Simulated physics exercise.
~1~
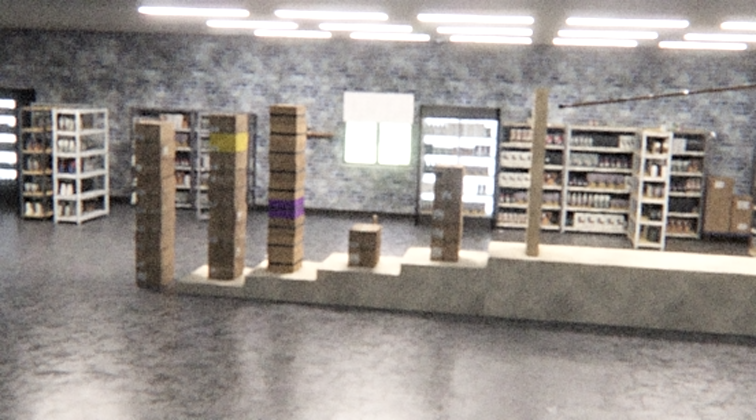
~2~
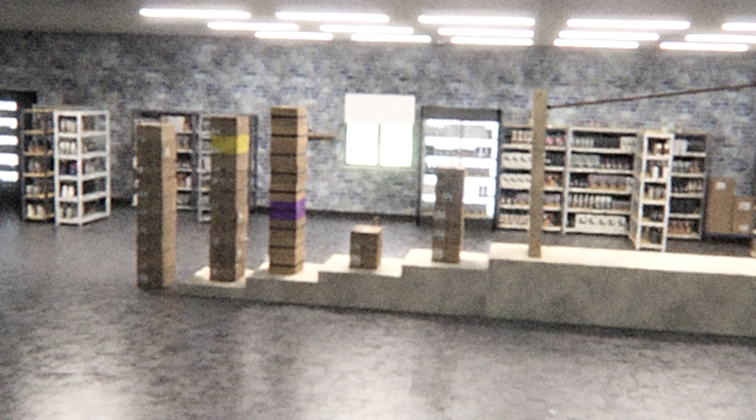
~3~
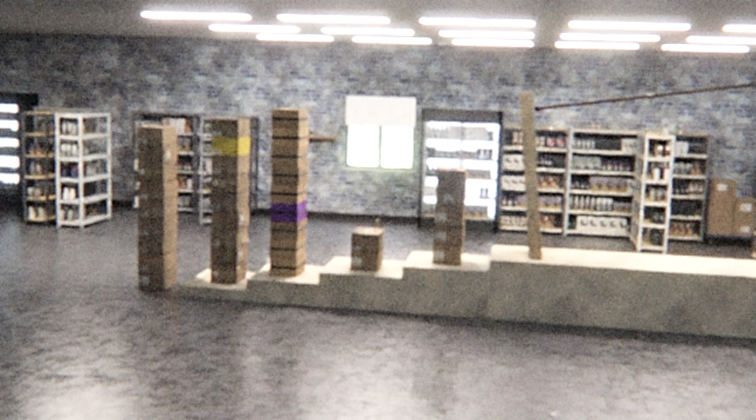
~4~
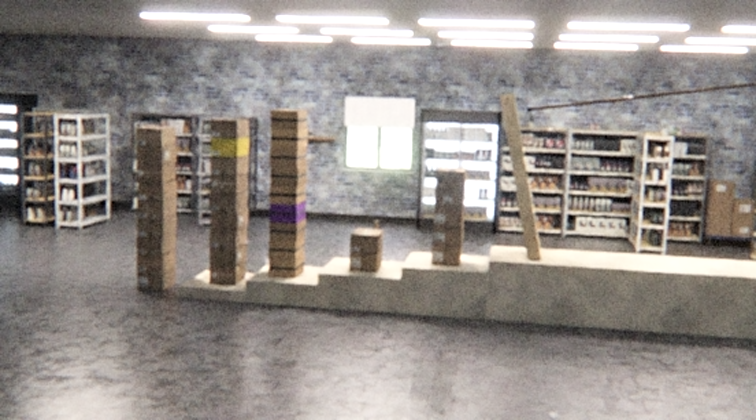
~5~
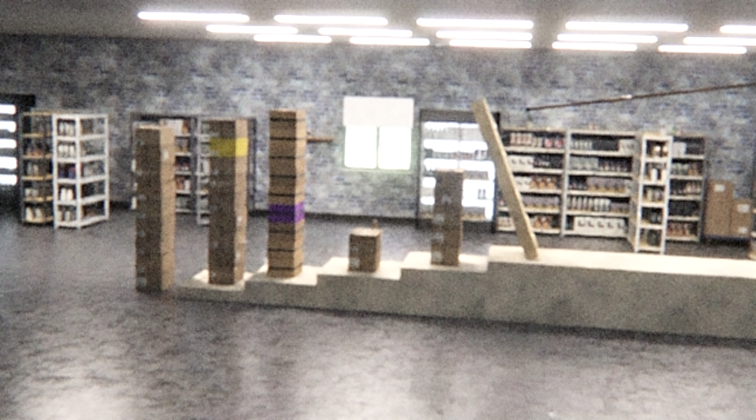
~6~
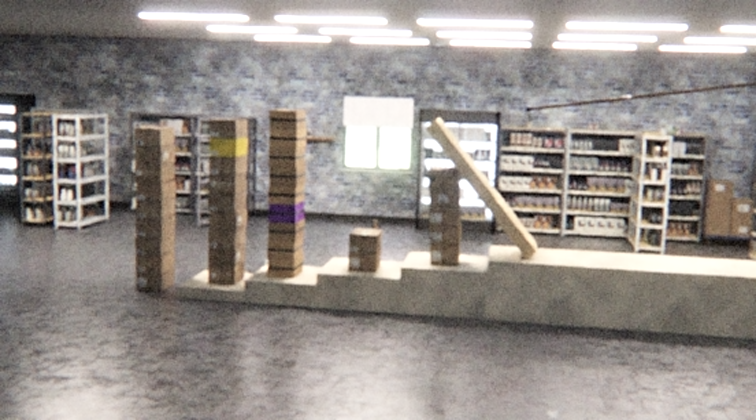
In a storeroom with a grey brick wall, stocked shelves and strip lights, a nearly still view looks side-on across a dark, glossy floor. Brown carton stacks of differing heights, one with a yellow band and one with a purple, stand on pale steps descending leftward from an upright board. A thin pole pushes the board's top leftward, then stays back as the board leans steeply over the nearest stack.
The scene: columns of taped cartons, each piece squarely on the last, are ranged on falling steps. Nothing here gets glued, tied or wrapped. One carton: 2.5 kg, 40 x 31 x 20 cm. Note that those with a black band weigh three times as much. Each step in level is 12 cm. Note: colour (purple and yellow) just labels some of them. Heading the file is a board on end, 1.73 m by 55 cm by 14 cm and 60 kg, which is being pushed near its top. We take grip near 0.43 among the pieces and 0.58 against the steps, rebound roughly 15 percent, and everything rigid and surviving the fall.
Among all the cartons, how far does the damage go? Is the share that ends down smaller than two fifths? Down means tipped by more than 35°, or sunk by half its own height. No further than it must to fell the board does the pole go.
Yes, fewer than two in five are down.
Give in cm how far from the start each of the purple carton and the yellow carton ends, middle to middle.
Purple ends up 0 cm away; yellow ends up 0 cm away.
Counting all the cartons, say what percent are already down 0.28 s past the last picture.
10 per cent at that moment.
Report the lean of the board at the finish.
About 75° from upright.
Then, 0.12 s later than the last frame, board 48° from upright; none of the 34 cartons down, 5 disturbed.
Then, 0.28 s later than the last frame, board 65° from upright; 4 of the 34 cartons down.
Then, 0.48 s later than the last frame, board 70° from upright; 4 of the 34 cartons down.
Then, 1.02 s later than the last frame, board 74° from upright; 4 of the 34 cartons down.
When it is over, board 74° from upright; 4 of the 34 cartons down; yellow carton unmoved; purple carton unmoved. That is 12 per cent. In pixels of the last frame, middles, yellow carton near (229, 147), purple carton near (286, 211).
